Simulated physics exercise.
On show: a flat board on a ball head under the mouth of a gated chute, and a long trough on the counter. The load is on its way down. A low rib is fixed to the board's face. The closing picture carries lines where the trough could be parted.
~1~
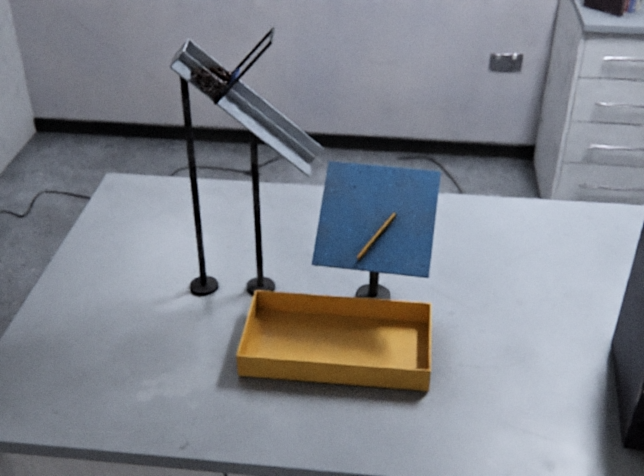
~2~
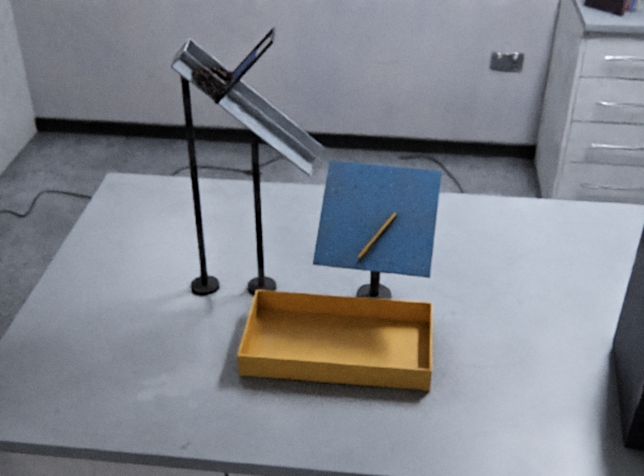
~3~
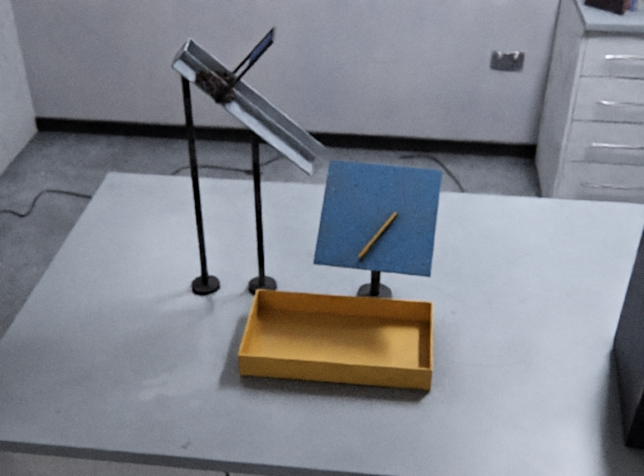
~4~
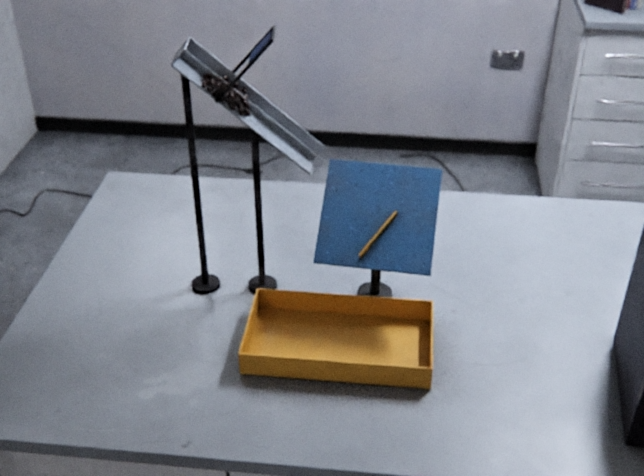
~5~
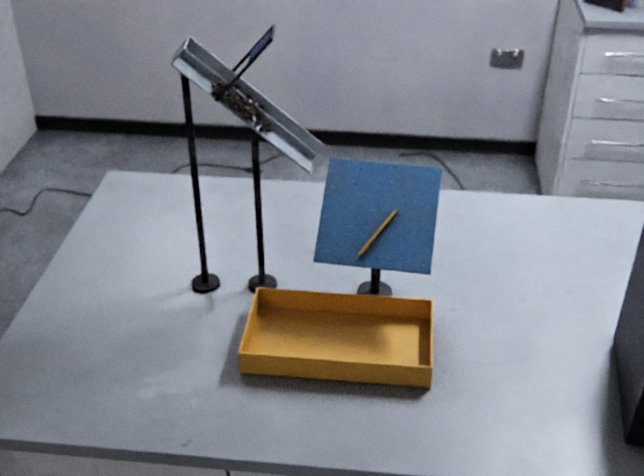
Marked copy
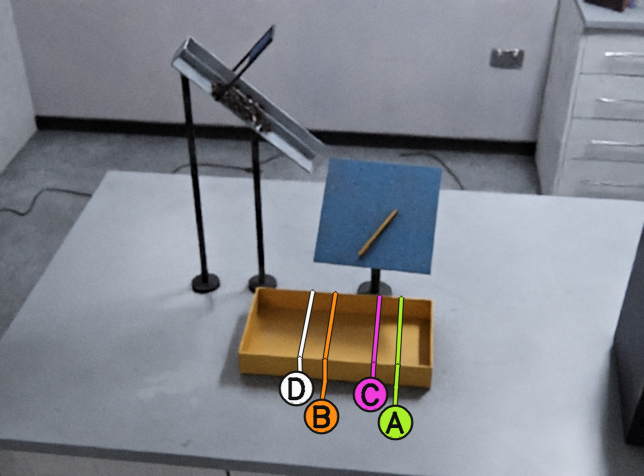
Small dark chocolate balls starting to slide down a sloping metal chute above a tilted blue board and an empty yellow trough.
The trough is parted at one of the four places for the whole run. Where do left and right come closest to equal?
B is best.
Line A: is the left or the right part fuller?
More lands on the left.
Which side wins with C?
Left.
On the marked copy, line A crosses the front rim at (397, 365); line B crosses the front rim at (325, 359); line C crosses the front rim at (373, 363); line D crosses the front rim at (299, 357).
With A, of what is caught, nearly all on the left of the divider, a small part on the right.
With B, of what is caught, about two thirds on the left of the divider, about a third on the right.
With C, of what is caught, nearly all on the left of the divider, a small part on the right.
With D, of what is caught, a small part on the left of the divider, nearly all on the right.
